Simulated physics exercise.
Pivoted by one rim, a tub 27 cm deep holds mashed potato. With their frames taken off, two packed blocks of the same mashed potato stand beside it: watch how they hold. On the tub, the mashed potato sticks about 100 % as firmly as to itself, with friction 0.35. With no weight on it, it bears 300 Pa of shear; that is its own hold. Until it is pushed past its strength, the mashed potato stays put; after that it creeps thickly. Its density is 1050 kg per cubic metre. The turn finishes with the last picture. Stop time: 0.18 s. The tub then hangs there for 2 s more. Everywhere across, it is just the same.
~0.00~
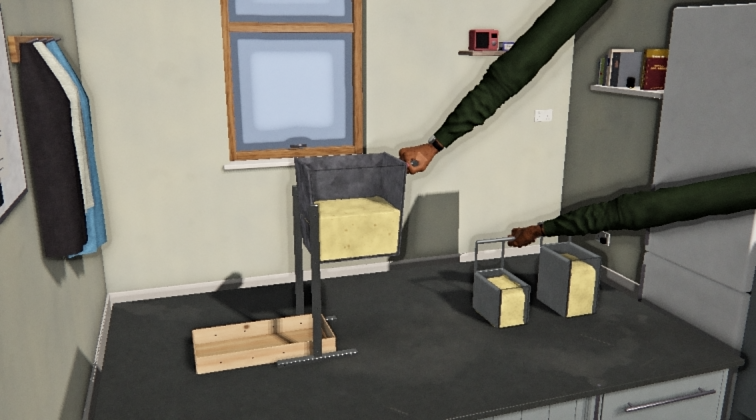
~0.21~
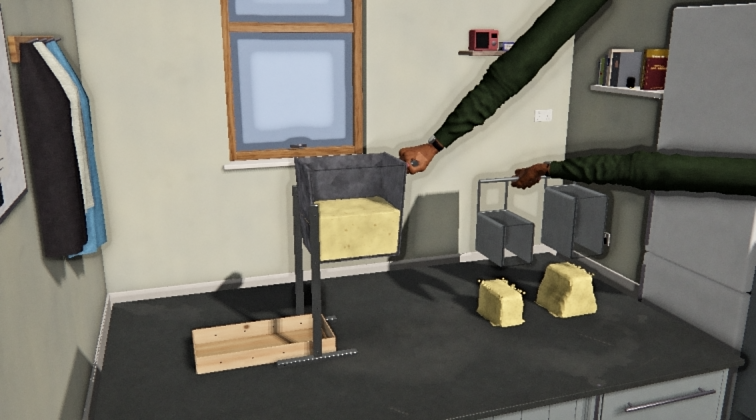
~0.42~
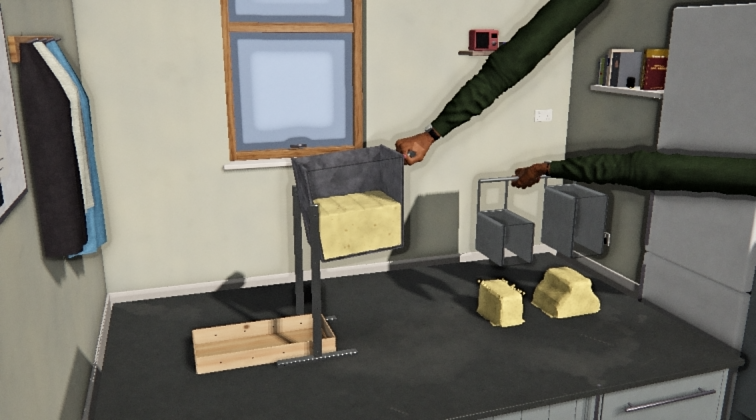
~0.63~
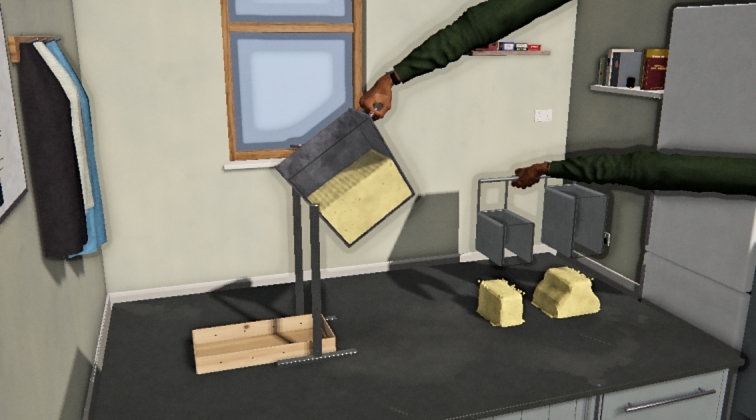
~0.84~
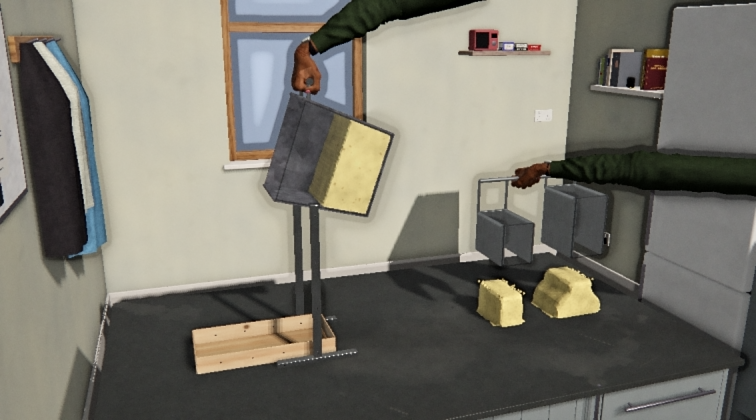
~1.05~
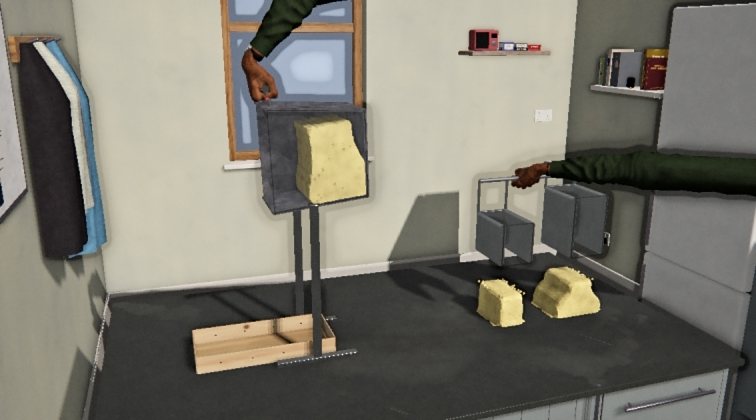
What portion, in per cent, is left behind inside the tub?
The portion left inside is around 66 %.
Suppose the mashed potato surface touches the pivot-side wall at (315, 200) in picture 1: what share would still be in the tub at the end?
About 45 per cent.
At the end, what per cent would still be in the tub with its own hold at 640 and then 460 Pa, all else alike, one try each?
100 %, then 100 %.
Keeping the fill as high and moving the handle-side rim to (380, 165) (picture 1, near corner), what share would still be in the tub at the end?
Some 100 per cent, I reckon.
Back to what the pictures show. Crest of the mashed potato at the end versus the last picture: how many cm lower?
13 cm or so.
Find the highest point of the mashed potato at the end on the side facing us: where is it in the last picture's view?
Around (347, 168).
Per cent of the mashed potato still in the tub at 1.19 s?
I'd put it close to 100 %.
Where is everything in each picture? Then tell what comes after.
The first frame shows handle-side rim at (404, 164), tilt 0 degrees; top of the mashed potato at (398, 211); blocks stand 11 cm, 17 cm (left to right).
The second frame shows handle-side rim at (404, 164), tilt 0 degrees; top of the mashed potato at (398, 211); blocks stand 11 cm, 14 cm (left to right).
The third frame shows handle-side rim at (401, 156), tilt 5 degrees; top of the mashed potato at (396, 205); blocks stand 11 cm, 12 cm (left to right).
The fourth frame shows handle-side rim at (367, 117), tilt 35 degrees; top of the mashed potato at (389, 162); blocks stand 11 cm, 12 cm (left to right).
The fifth frame shows handle-side rim at (304, 102), tilt 71 degrees; top of the mashed potato at (356, 123); blocks stand 11 cm, 12 cm (left to right).
The sixth frame shows handle-side rim at (266, 112), tilt 92 degrees; top of the mashed potato at (346, 122); blocks stand 11 cm, 12 cm (left to right).
After 1.19 s, the tub is at 92 degrees and holds 100 %.
After 1.36 s, the tub is at 92 degrees and holds 78 %.
After 1.53 s, the tub is at 92 degrees and holds 67 %.
After 1.70 s, the tub is at 92 degrees and holds 66 %.
After 3.05 s, at the end, the tub is at 92 degrees and holds 66 %.
